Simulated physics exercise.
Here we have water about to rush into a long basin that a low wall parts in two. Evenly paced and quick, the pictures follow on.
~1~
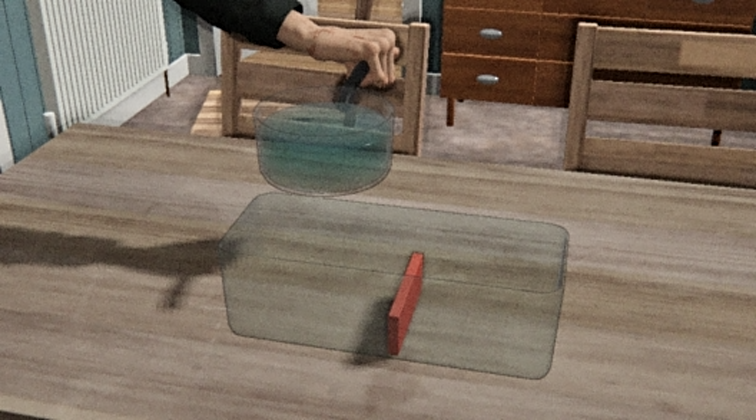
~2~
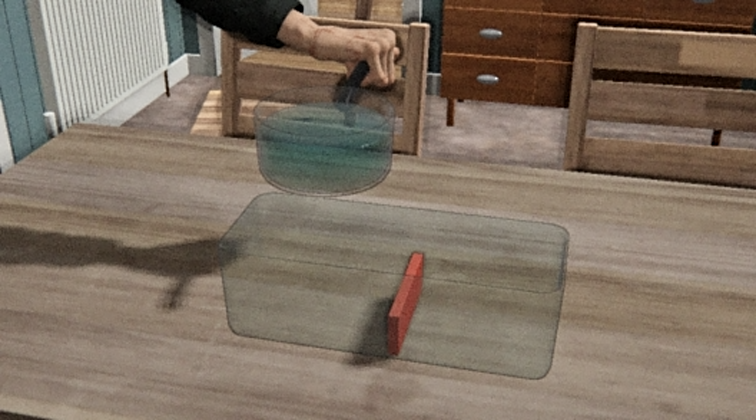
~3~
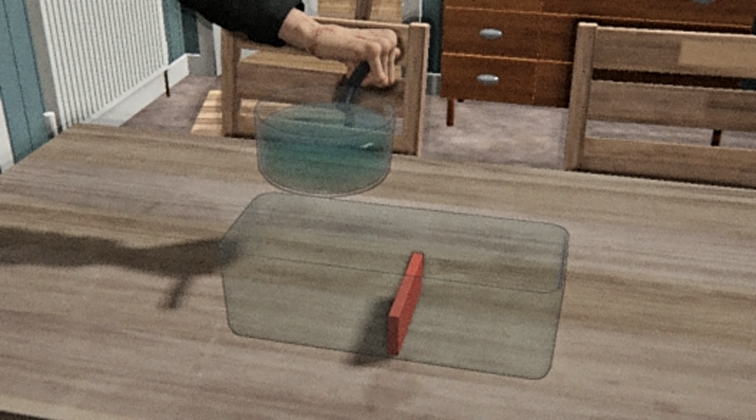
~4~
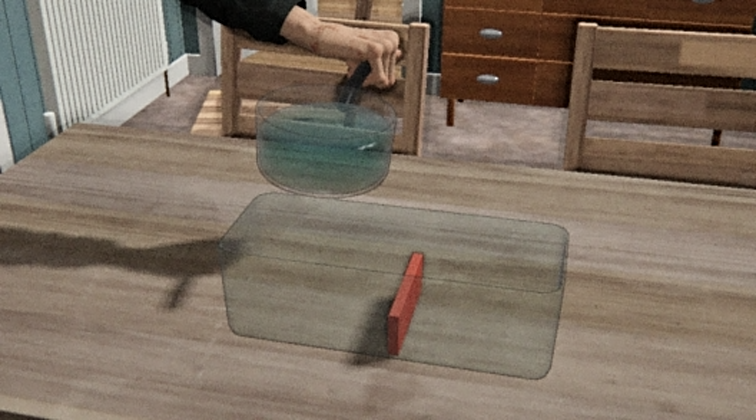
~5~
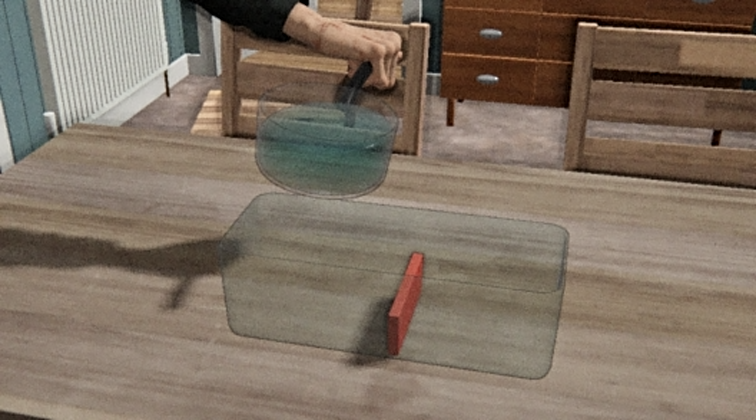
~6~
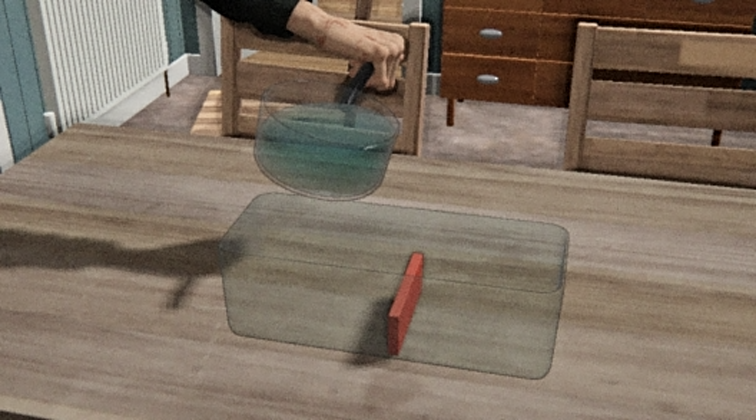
A clear round container of bluish water, held by a hand above a long see-through basin with a low red wall inside, tilted slightly to the right while the basin stayed still on the wooden table.
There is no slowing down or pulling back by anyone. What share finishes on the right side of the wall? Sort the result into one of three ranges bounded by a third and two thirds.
It falls in the top range, above two thirds.
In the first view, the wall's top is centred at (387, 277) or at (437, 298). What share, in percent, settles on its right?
First try 85 per cent, second try 50 per cent.
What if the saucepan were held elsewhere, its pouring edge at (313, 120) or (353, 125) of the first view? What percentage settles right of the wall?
About 5 % the first time, about 35 % the second.
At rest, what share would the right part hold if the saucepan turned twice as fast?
It comes to some 60 in a hundred.
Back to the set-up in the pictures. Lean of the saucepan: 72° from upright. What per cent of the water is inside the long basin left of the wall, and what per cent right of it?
Left 0 %, right 20 %.
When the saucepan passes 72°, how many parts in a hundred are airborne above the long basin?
Something like 30 per cent of it.
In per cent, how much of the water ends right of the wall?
That share comes out near 75 percent.
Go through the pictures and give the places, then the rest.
The first picture shows tilt 0°; pouring edge (392, 118); surface from (264, 118) to (391, 129); the long basin's rim runs from (238, 221) to (566, 260); the wall's top is at (406, 284).
The second picture shows tilt 1°; pouring edge (392, 118); surface from (264, 117) to (391, 130).
The third picture shows tilt 2°; pouring edge (393, 120); surface from (265, 117) to (391, 130).
The fourth picture shows tilt 5°; pouring edge (394, 124); surface from (265, 117) to (391, 131).
The fifth picture shows tilt 9°; pouring edge (395, 129); surface from (266, 117) to (393, 132).
The sixth picture shows tilt 14°; pouring edge (397, 135); surface from (266, 117) to (395, 132).
A moment on, the saucepan is tipped part way and 47 per cent is still to pour, 0 is left of the wall and 22 right of it.
Next, the saucepan is tipped right over and 6 per cent is still to pour, 15 is left of the wall and 75 right of it.
Then the saucepan is tipped right over and 0 per cent is still to pour, 25 is left of the wall and 75 right of it.
Later the saucepan is tipped right over and 0 per cent is still to pour, 25 is left of the wall and 75 right of it.
At rest 25 per cent lies left of the wall, 75 right of it and 0 outside.
